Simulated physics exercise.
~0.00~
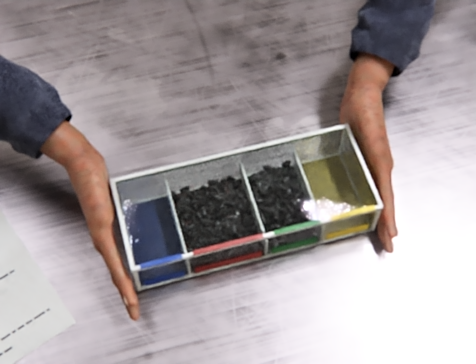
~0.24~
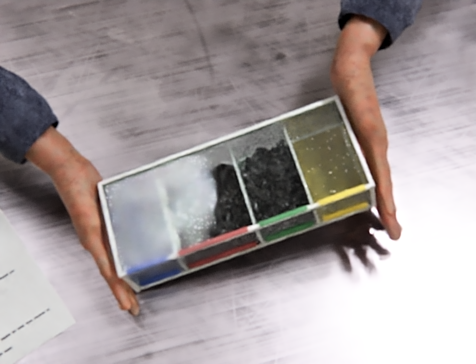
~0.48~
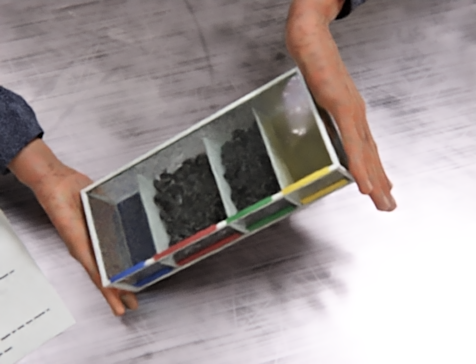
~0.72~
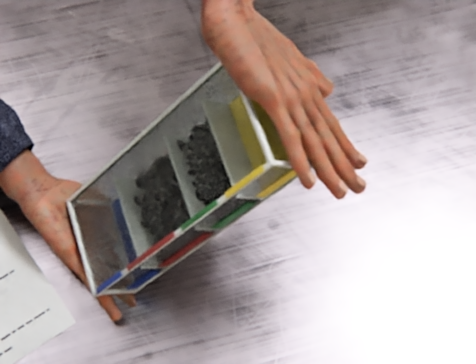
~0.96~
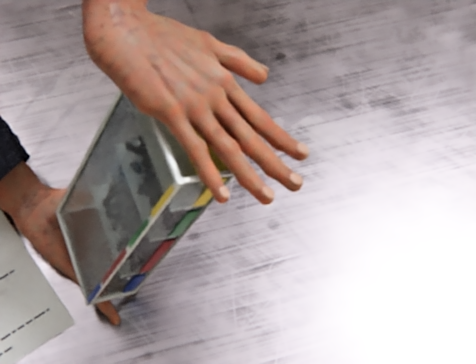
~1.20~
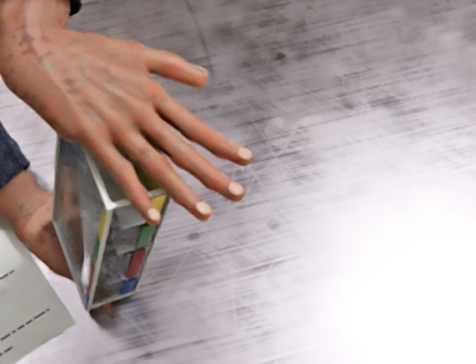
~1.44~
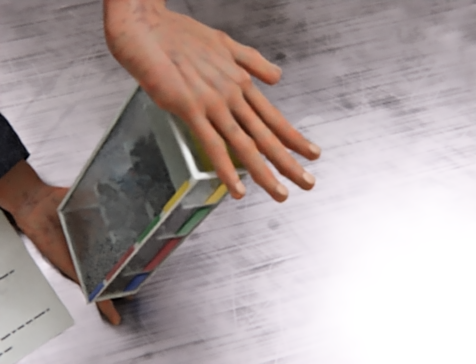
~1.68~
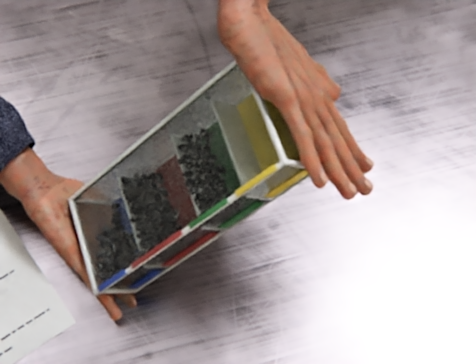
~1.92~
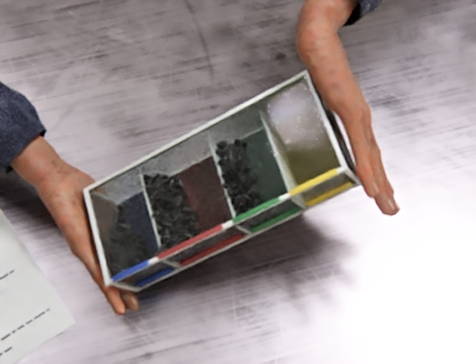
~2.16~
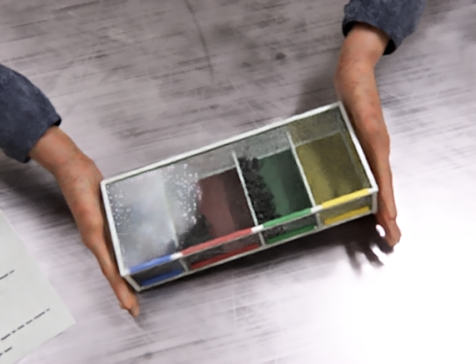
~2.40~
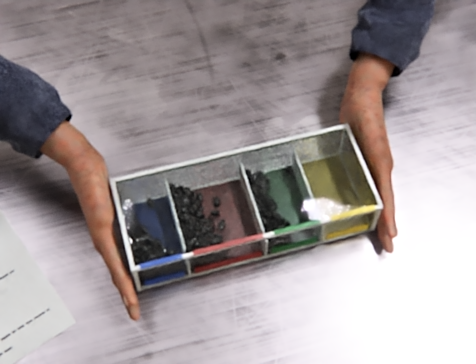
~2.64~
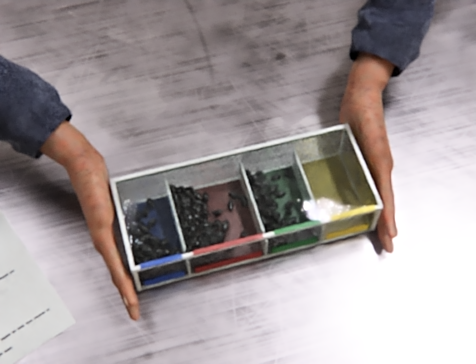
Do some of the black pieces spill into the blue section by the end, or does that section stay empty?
Some of the black pieces spill into the blue section and are still there when the box is flat again.
A shallow clear-lidded box with blue, red, green and yellow sections sits between two hands on a streaked pale tabletop, with small black pieces filling the red and green sections. The right hand lifts its end of the box while the left hand stays at the lower corner. The box swings up until it stands nearly upright, partly hidden behind the raised hand. It then tips back down to the right, showing black pieces in the blue section too. It ends flat and still, with pieces in the blue, red and green sections and none in the yellow.
